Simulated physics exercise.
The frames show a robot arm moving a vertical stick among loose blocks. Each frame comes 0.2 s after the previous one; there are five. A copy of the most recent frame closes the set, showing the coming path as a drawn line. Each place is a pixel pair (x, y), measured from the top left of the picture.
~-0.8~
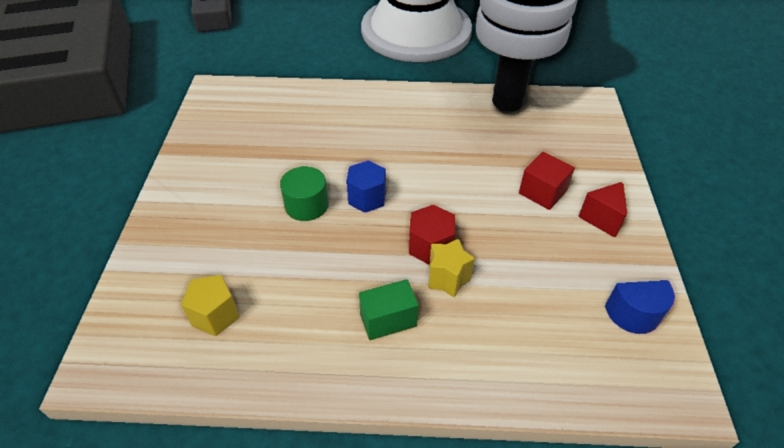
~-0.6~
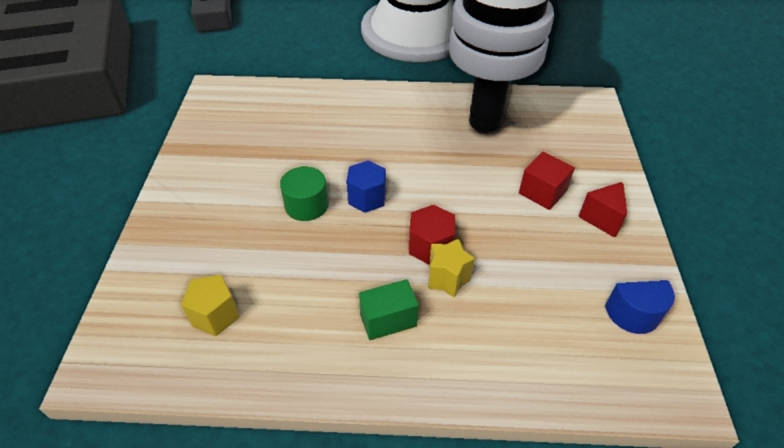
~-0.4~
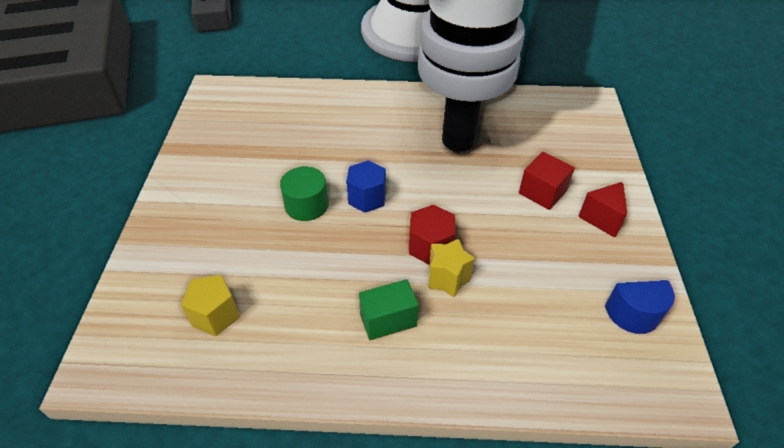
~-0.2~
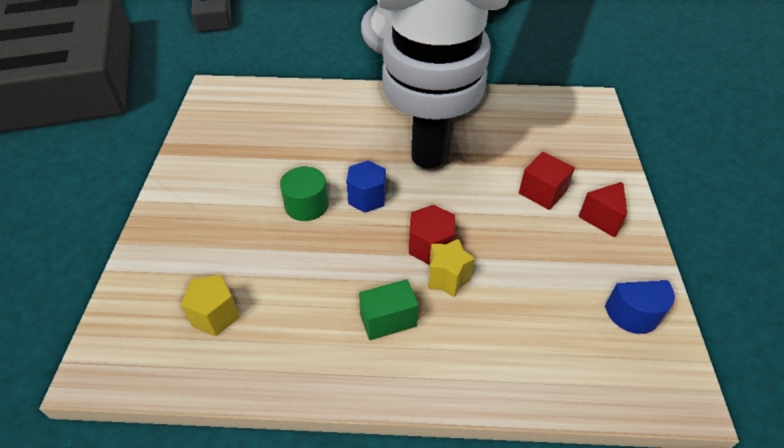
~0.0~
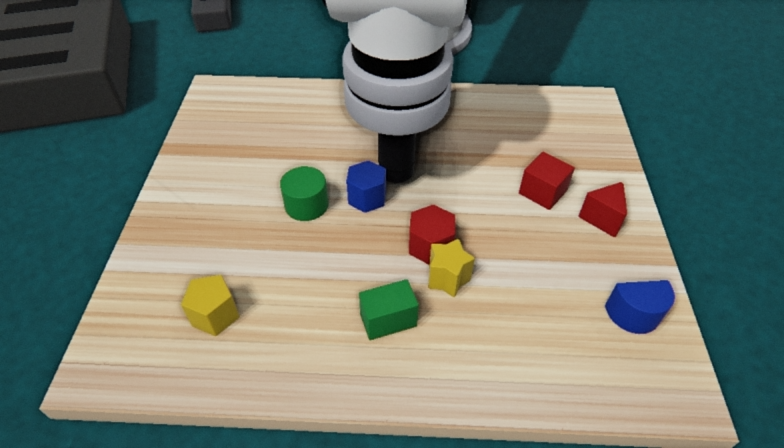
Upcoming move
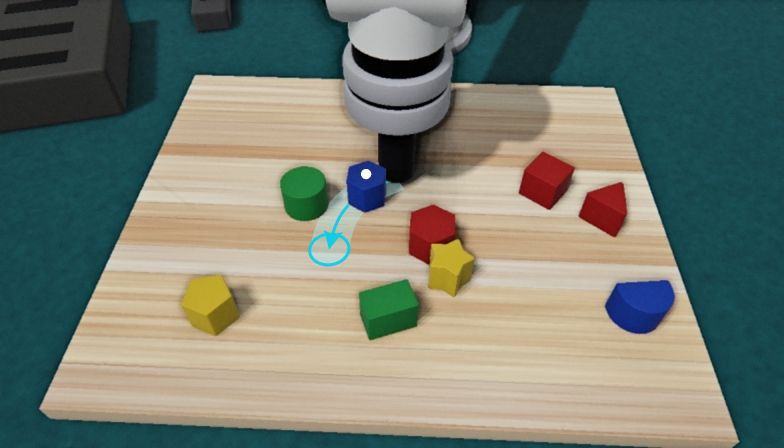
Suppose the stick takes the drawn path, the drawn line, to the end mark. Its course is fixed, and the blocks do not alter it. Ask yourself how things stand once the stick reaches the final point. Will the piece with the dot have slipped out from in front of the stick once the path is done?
My answer is no.
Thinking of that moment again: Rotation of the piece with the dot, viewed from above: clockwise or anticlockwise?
Clockwise rotation.
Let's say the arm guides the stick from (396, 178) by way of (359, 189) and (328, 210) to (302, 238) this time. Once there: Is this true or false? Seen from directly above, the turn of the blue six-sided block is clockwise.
False
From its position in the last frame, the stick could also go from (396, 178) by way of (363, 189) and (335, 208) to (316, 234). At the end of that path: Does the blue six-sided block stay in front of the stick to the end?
I believe so.
The line goes from (396, 178) through (363, 193) and (339, 217) to (329, 249); the dot is on the blue six-sided block.
What follows on the original path. One third of the way, stick at (363, 187); green circle at (299, 182); blue six-sided block at (339, 192).
Two thirds of the way, stick at (339, 211); green circle at (293, 184); blue six-sided block at (315, 220).
At the end, stick at (328, 243); green circle at (293, 184); blue six-sided block at (294, 250), turned 20° clockwise; red six-sided block unmoved.
